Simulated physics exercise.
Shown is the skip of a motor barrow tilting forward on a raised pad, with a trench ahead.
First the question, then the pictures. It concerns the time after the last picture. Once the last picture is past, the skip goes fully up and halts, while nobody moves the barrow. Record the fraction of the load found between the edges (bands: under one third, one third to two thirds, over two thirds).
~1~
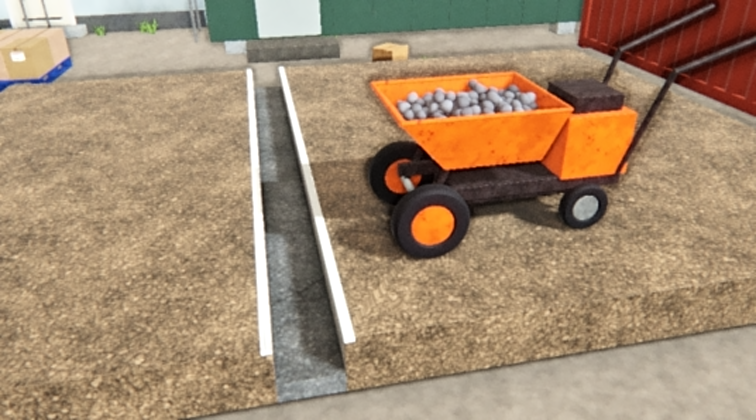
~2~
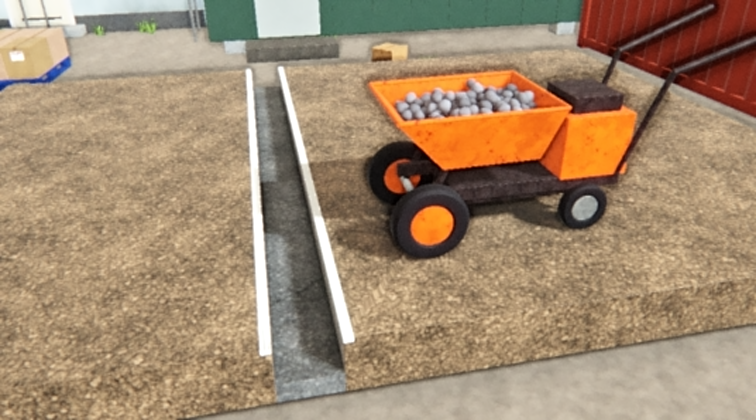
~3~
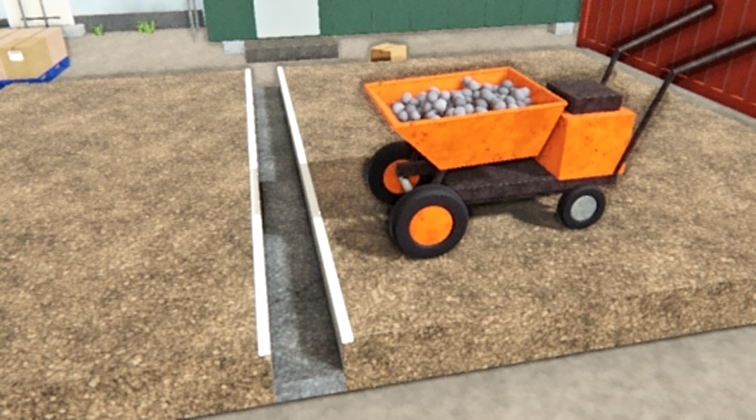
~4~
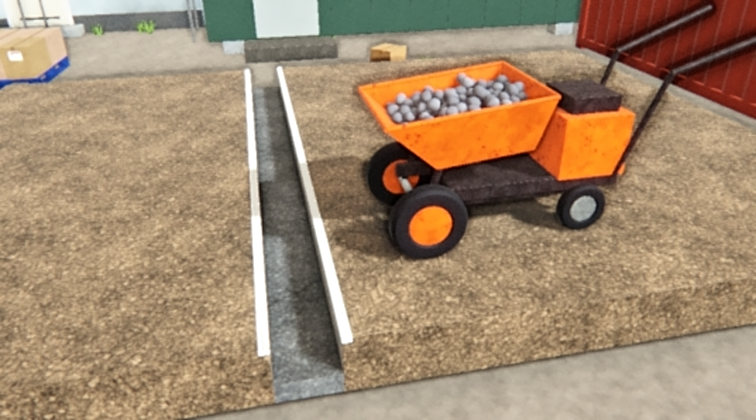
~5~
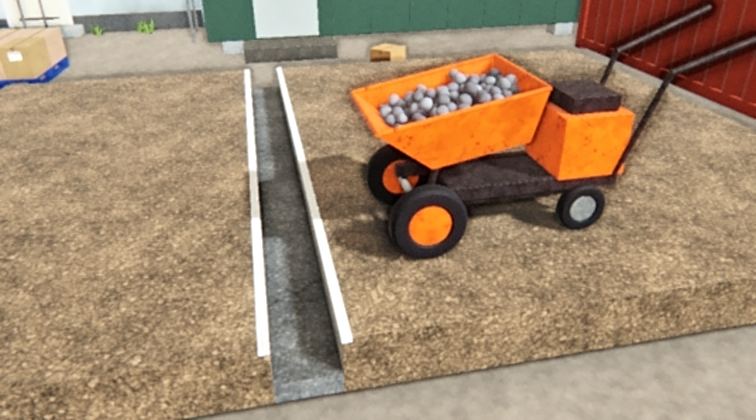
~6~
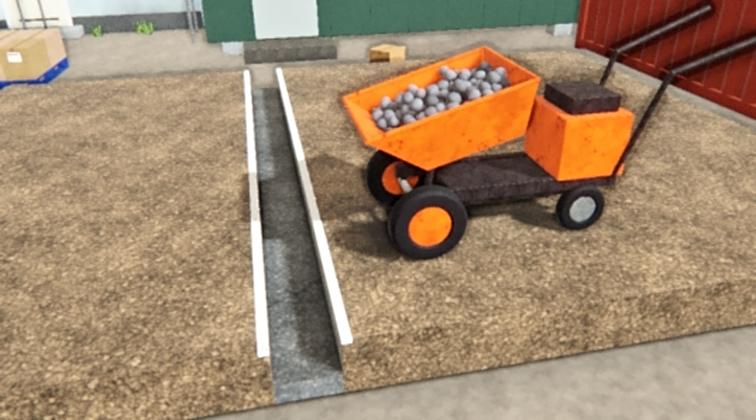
Recorded: Over two thirds.
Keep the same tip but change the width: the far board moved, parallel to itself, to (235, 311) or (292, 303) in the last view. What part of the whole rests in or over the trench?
The first case gives close to 100 per cent and the second close to 40 per cent.
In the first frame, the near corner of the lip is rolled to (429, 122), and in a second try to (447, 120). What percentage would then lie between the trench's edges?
In order: 90 % and 70 %.
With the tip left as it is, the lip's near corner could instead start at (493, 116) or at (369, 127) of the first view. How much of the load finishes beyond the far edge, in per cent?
Position 1: Near 0 %; position 2: Near 60 %.
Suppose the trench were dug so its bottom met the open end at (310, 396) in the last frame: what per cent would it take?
About 80 percent.
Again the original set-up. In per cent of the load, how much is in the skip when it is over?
0 per cent, roughly.
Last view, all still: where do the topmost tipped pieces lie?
Roughly (264, 238).
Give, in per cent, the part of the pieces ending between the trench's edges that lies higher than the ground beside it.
About 5 per cent.
Soon after the last picture, skip tipped steeply; all in the skip.
A little later, skip tipped right over; about two thirds in the skip; about a quarter in or heaped over the trench; a stray few beyond it; a small part falling.
Later still, skip tipped right over; a stray few in the skip; most in or heaped over the trench; about a quarter beyond it.
At rest, skip tipped right over; most in or heaped over the trench; about a quarter beyond it.
